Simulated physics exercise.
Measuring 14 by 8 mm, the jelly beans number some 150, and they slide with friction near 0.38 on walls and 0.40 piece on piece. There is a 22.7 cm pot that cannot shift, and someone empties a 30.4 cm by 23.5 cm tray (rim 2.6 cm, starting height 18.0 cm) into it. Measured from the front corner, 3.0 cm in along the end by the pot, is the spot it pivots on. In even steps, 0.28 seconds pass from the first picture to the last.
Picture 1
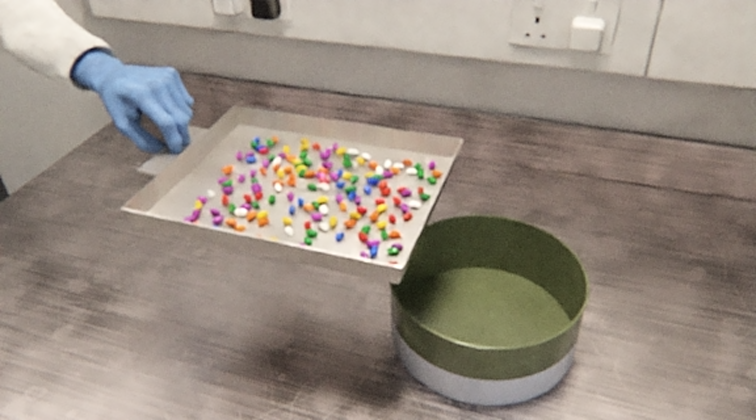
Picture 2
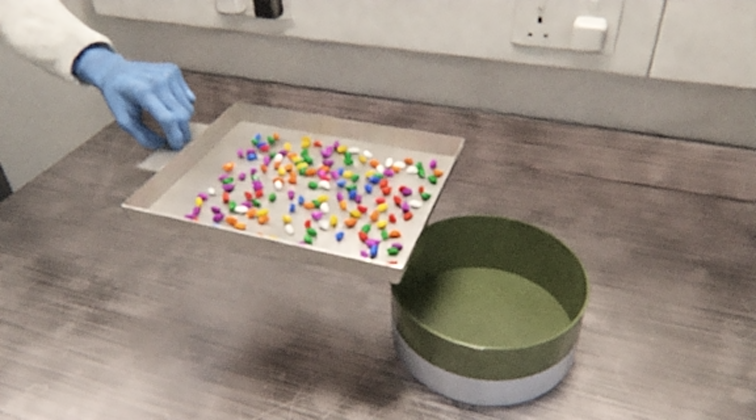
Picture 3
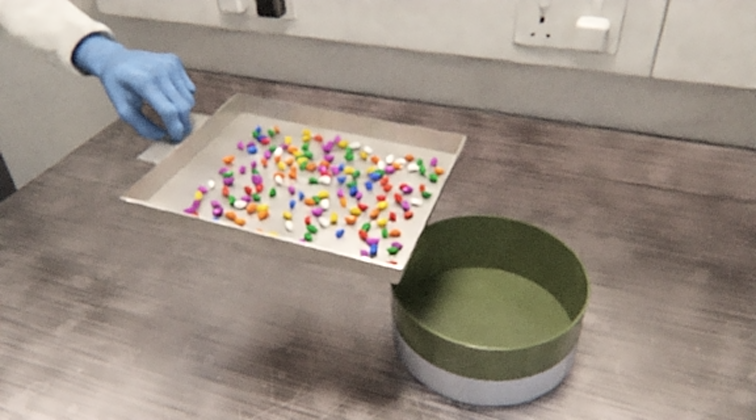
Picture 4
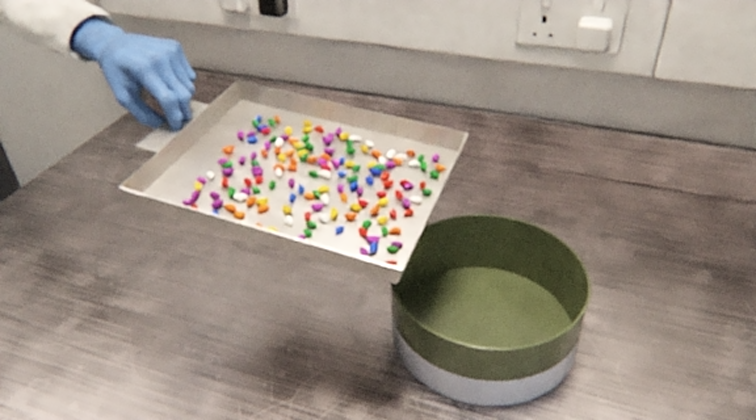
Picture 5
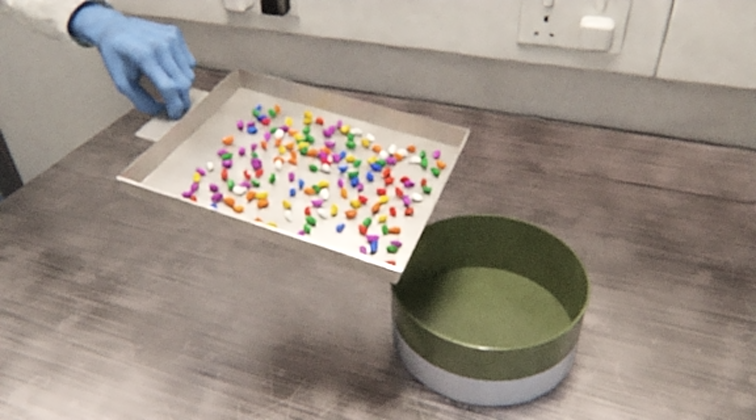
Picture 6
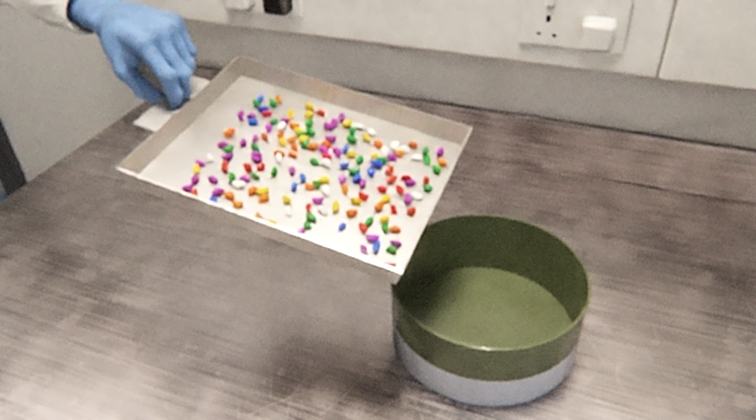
The clip opens on a shallow tray scattered with colourful jelly beans, a blue-gloved hand at its left end and a round green and grey pot below its right corner. The hand gradually raises the left side, steepening the tray's slope toward the pot, while the beans stay spread across it.
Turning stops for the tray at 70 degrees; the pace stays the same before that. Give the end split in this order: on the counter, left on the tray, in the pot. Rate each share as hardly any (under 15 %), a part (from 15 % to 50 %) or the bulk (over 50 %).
Counter: A part; left on the tray: The bulk; pot: Hardly any.
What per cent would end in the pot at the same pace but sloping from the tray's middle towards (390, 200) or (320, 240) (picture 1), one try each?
That would be close to 5 per cent, then close to 0 per cent.
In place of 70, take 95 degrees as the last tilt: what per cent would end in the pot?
Around 15 in a hundred.
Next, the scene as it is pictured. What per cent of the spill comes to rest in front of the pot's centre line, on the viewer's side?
I'd put it at around 100 per cent.
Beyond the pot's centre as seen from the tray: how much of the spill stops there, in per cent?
50 %.
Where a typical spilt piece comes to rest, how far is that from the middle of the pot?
Distance: Roughly 22 cm.
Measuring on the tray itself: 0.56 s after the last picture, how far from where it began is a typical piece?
9 cm.
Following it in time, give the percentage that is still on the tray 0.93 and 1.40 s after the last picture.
About 95, 95.
Then, 0.56 s after the last picture, tilt 39 degrees; the tray holds 100 %, the pot 0 %.
Then, 0.93 s after the last picture, tilt 57 degrees; the tray holds 95 %, the pot 0 %.
Then, 1.40 s after the last picture, tilt 70 degrees; the tray holds 95 %, the pot 0 %.
In the end, counter 35 %, tray 60 %, pot 5 %.
